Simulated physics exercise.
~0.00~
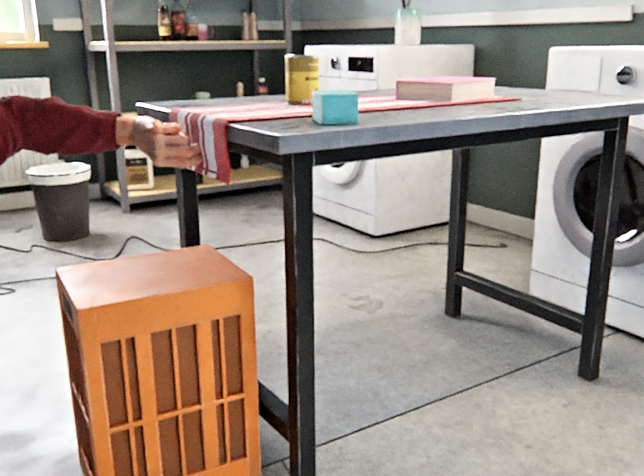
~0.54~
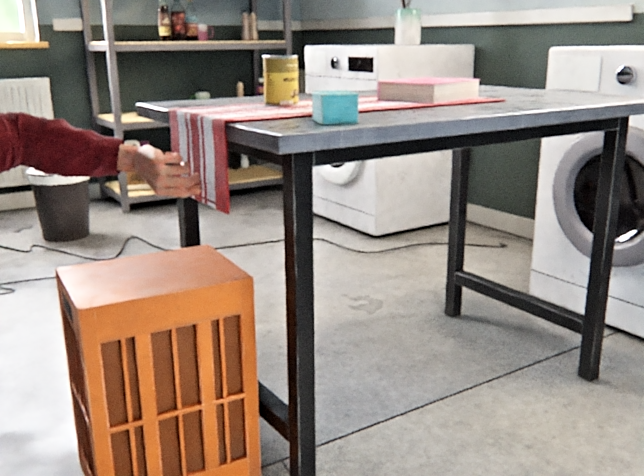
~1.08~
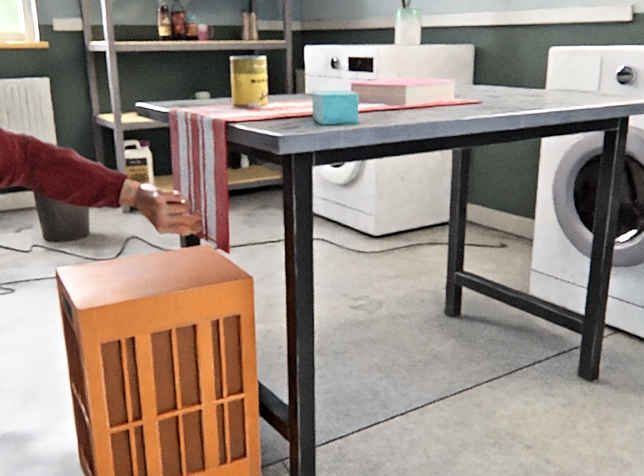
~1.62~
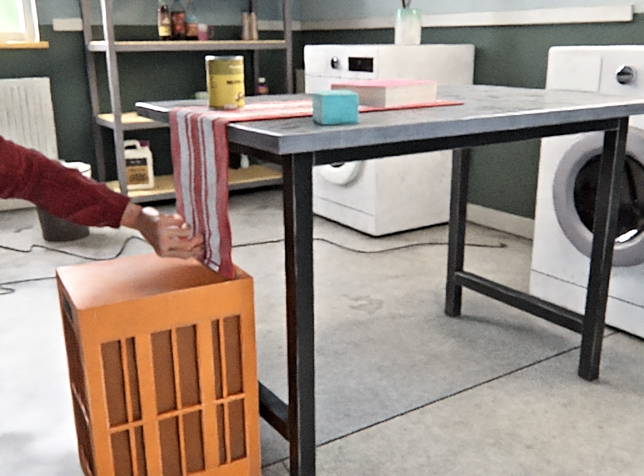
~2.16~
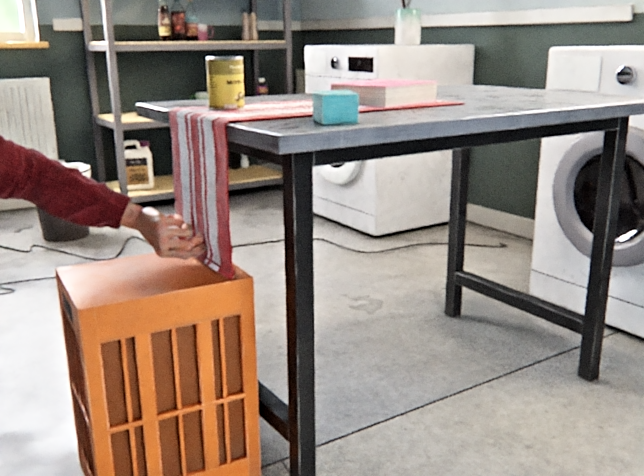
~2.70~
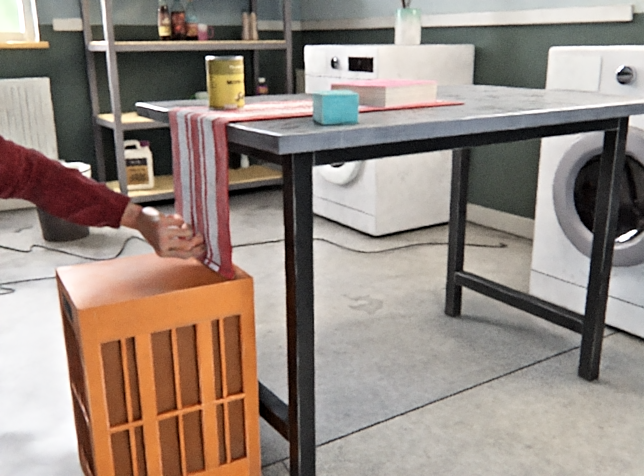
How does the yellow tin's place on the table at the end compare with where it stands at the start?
At the start the yellow tin stands just behind and slightly left of the turquoise block. By the end it is further left, clearly apart from the block and closer to the table's left end, still upright.
An arm in a dark red sleeve reaches in from the left toward a striped red towel on a grey-topped table, seen from a fixed view in a laundry room with white washing machines behind. A yellow tin, a turquoise block and a pink book sit on the table, and an orange crate stands below its left end. The hand pulls the towel down over the end, and the tin and book slide left with it while the block stays put. The hem reaches the crate and the pulling stops. The tin ends upright near the table's left end, with nothing fallen.
